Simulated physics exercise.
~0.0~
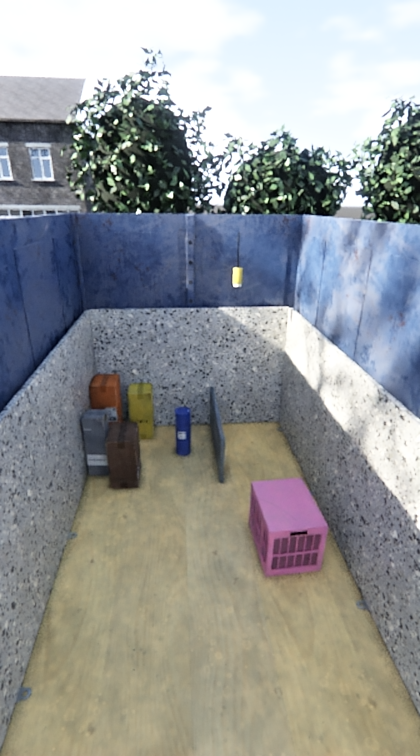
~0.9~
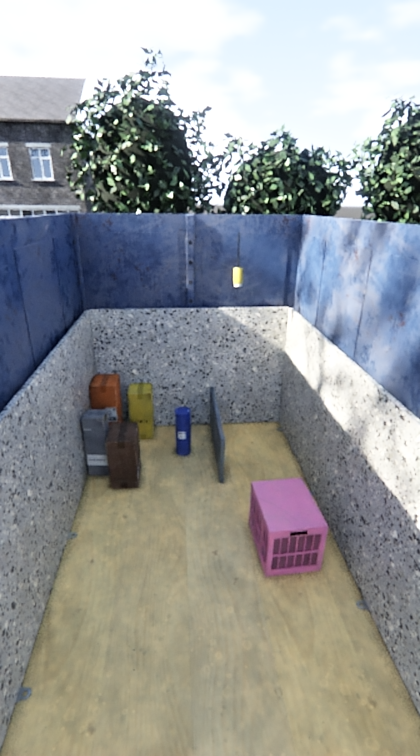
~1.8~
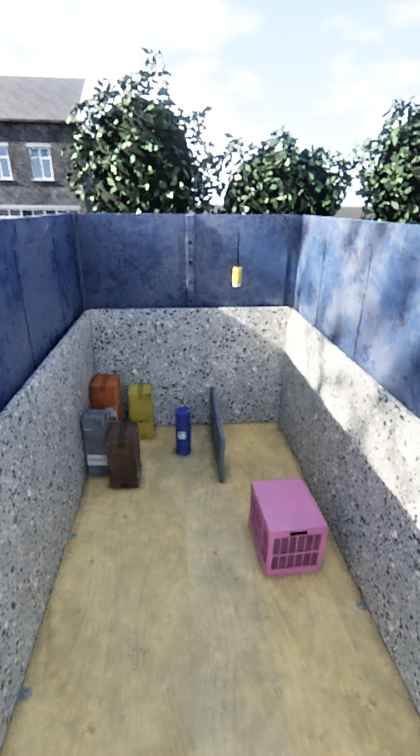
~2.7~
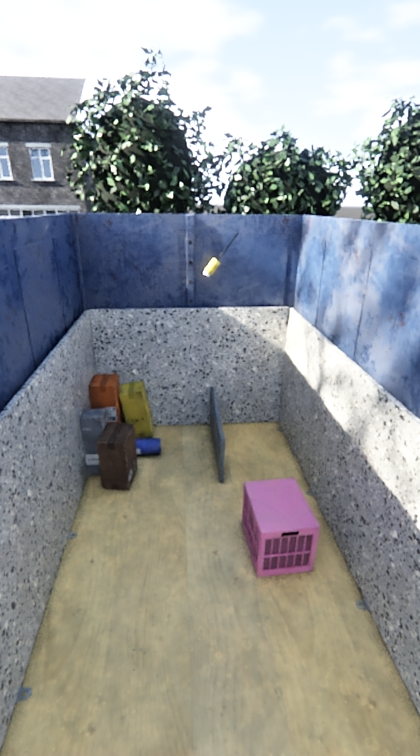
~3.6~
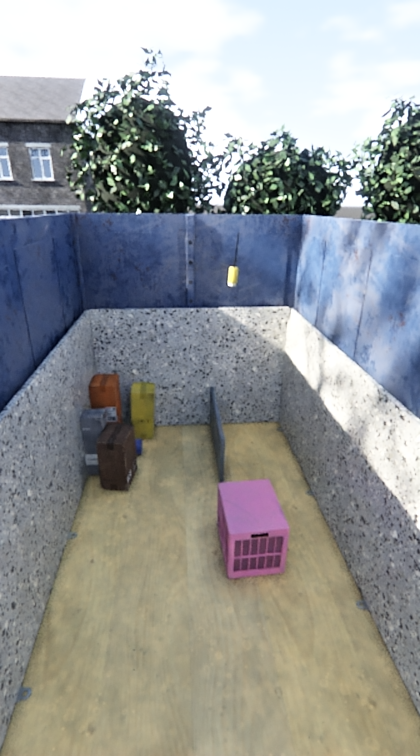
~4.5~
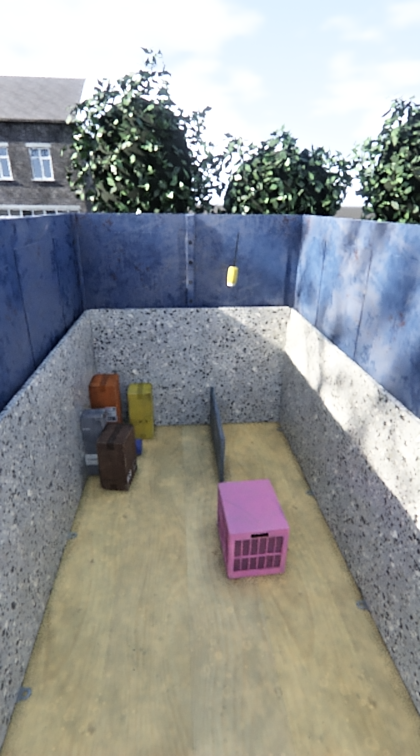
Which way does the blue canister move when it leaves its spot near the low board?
The blue canister moves to the left, ending up on its side by the boxes.
Load bay with a blue canister toppling and moving left behind a brown box, a pink chest sliding left, then both resting.
